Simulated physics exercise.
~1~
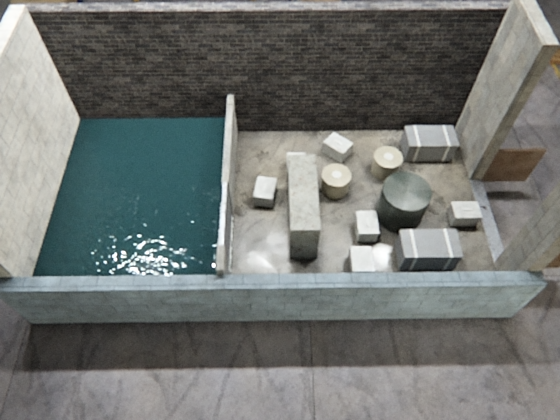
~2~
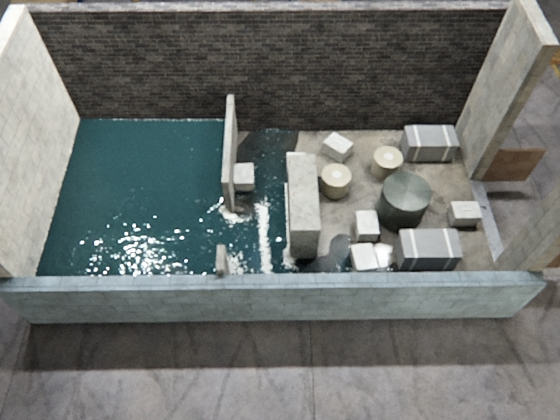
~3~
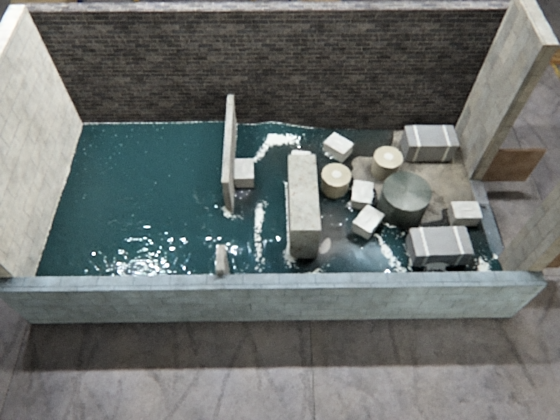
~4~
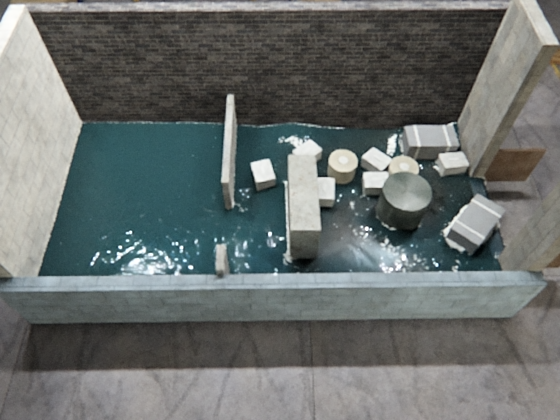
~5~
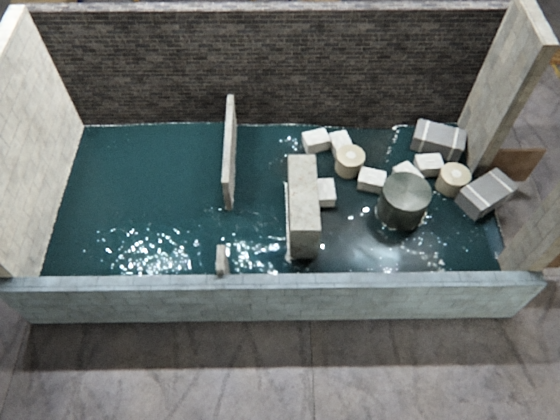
Dark green water burst through a gap in the partition of a walled room seen from above, spreading right around pale boxes and round tubs until it covered the floor, and many drifted toward the far right, ending up loosely clustered there in the water.
